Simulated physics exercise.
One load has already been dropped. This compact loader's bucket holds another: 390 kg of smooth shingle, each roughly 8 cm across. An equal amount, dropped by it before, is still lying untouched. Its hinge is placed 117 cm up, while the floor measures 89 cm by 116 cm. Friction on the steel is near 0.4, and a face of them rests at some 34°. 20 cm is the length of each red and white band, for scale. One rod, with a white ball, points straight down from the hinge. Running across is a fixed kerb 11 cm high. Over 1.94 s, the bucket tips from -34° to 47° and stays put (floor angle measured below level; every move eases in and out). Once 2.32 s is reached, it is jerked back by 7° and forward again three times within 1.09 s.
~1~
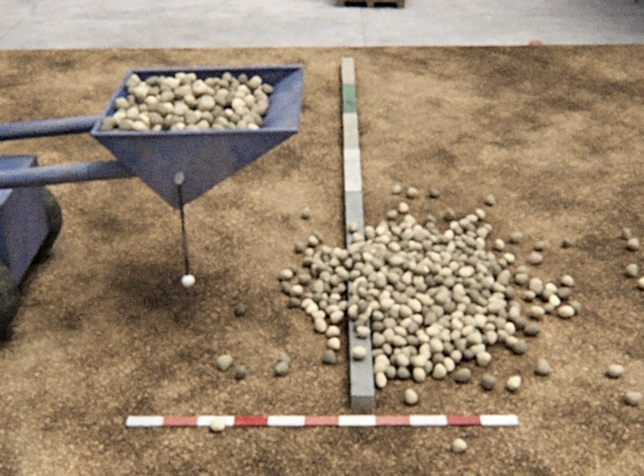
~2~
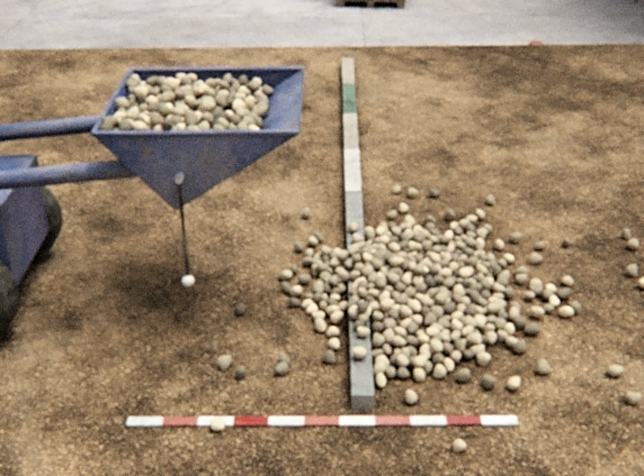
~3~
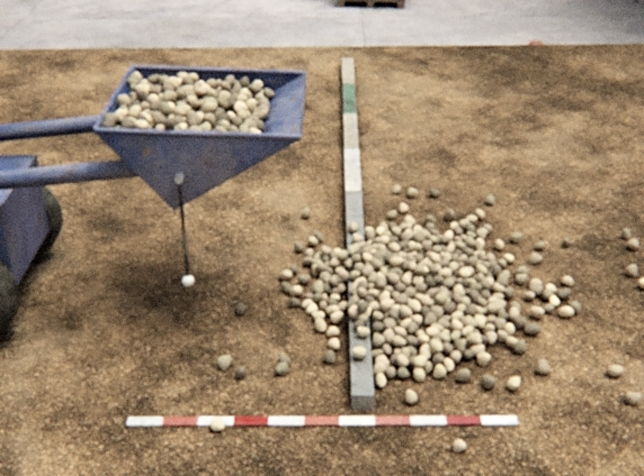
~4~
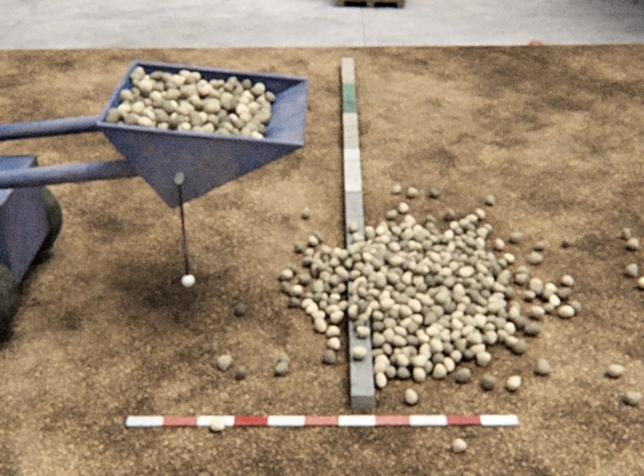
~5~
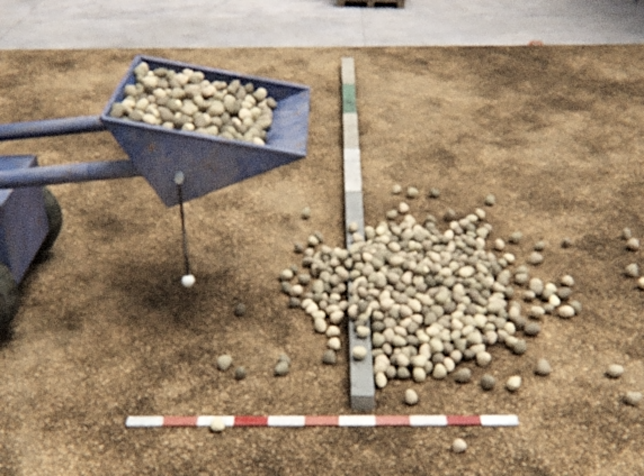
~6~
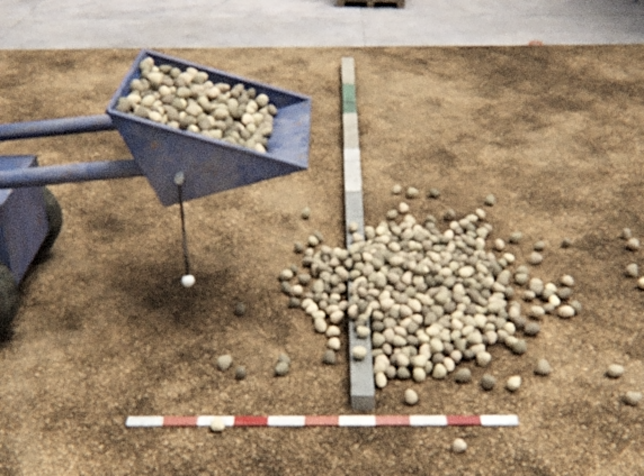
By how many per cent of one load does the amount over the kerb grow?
It grows by about 9 per cent of one load.
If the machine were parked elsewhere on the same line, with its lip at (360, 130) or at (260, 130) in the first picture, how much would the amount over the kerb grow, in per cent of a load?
Some 55 percent first and 0 percent second.
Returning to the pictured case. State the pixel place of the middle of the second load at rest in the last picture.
I'd point to about (312, 284).
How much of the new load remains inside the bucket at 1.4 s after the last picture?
Around 5 per cent of the load is still inside.
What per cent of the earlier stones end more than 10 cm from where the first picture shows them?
I'd say roughly 5 per cent of them.
Then, 0.9 s after the last picture the floor is at 35°; in per cent of one load, 83 in the bucket, 32 on this side of the kerb, 85 over the kerb; the foremost stones are past the picture's edge.
Then, 1.4 s after the last picture the floor is at 47°; in per cent of one load, 4 in the bucket, 106 on this side of the kerb, 90 over the kerb; the foremost stones are past the picture's edge.
Then, 3.3 s after the last picture the floor is at 47°; in per cent of one load, 0 in the bucket, 106 on this side of the kerb, 94 over the kerb; the foremost stones are past the picture's edge.
Then, 5.9 s after the last picture the floor is at 47°; in per cent of one load, 0 in the bucket, 106 on this side of the kerb, 94 over the kerb; the foremost stones are past the picture's edge. Net gain over the kerb, 9.
